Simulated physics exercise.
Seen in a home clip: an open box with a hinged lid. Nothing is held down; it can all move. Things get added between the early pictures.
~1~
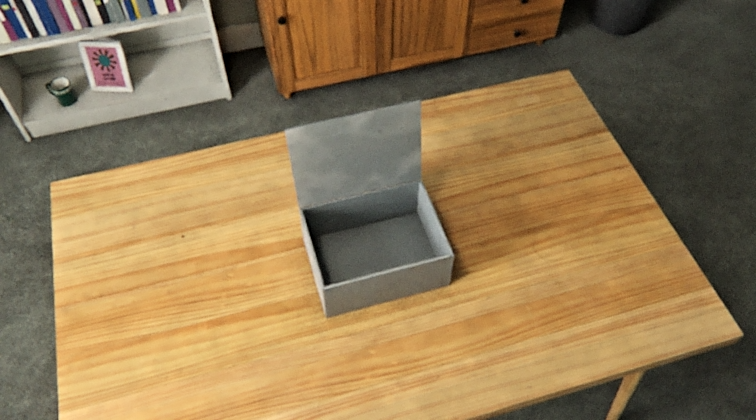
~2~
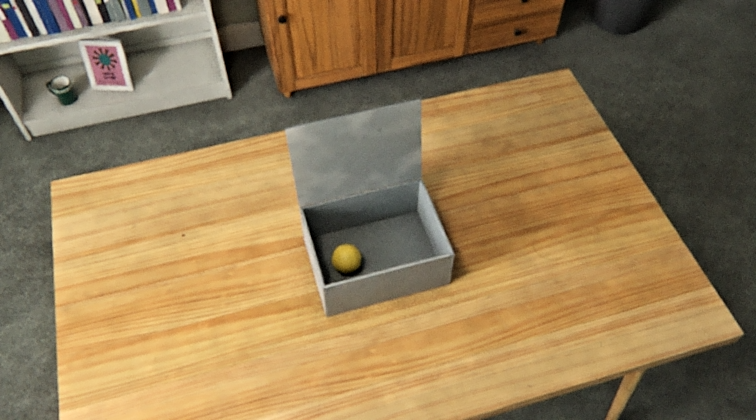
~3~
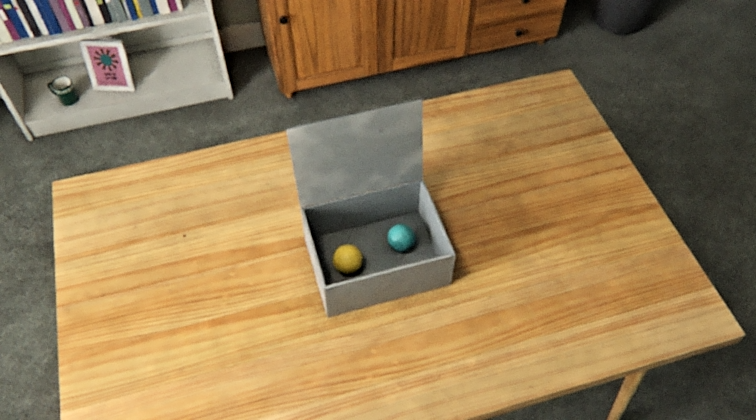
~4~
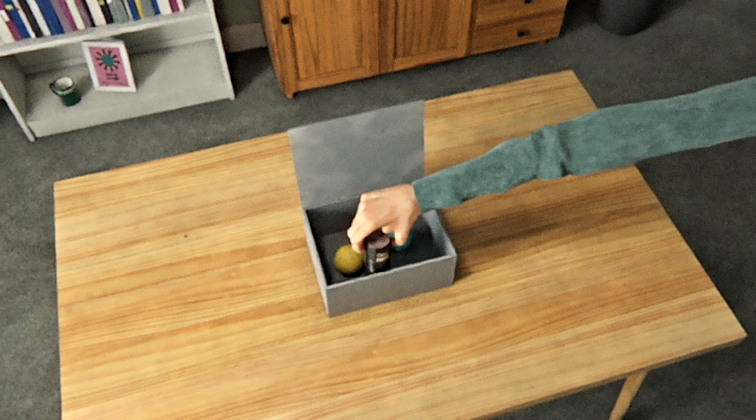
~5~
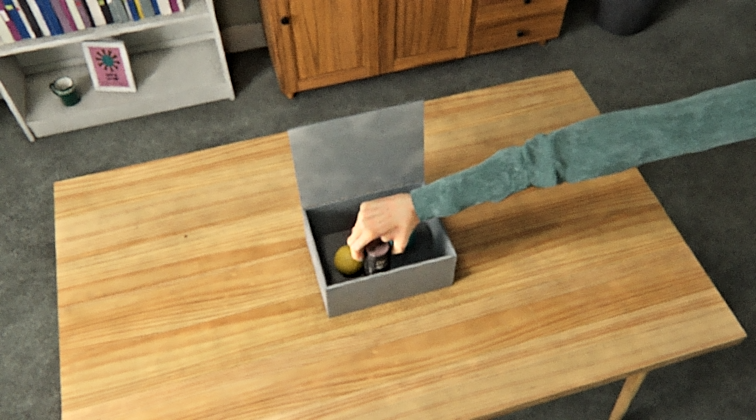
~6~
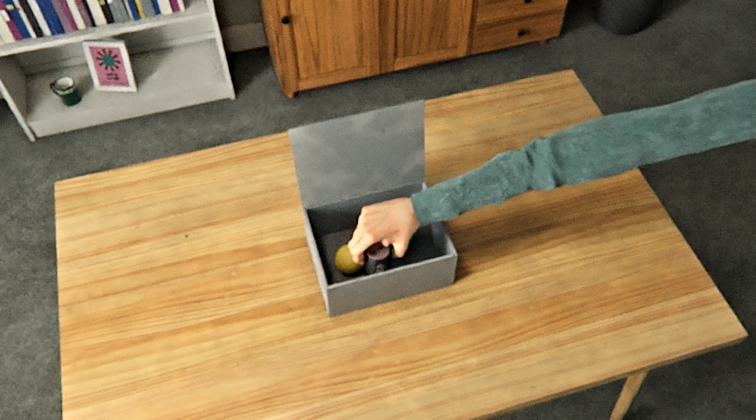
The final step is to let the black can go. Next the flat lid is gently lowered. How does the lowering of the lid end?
The lid is stopped partway open.
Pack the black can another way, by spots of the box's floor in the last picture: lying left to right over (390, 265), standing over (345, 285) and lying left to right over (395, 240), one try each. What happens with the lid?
So, one: It drops fully; two: It remains raised; three: It drops fully.
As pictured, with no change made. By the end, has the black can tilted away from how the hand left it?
In the end, it keeps its orientation.
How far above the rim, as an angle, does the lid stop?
It stays some 10° above the rim.
Then, 1.40 s on from there, lid 74° above the rim.
Then, 1.80 s on from there, lid 35° above the rim.
In the end, lid 11° above the rim; all 3 unmoved. At the end, from the last picture's camera, black can near (378, 268).
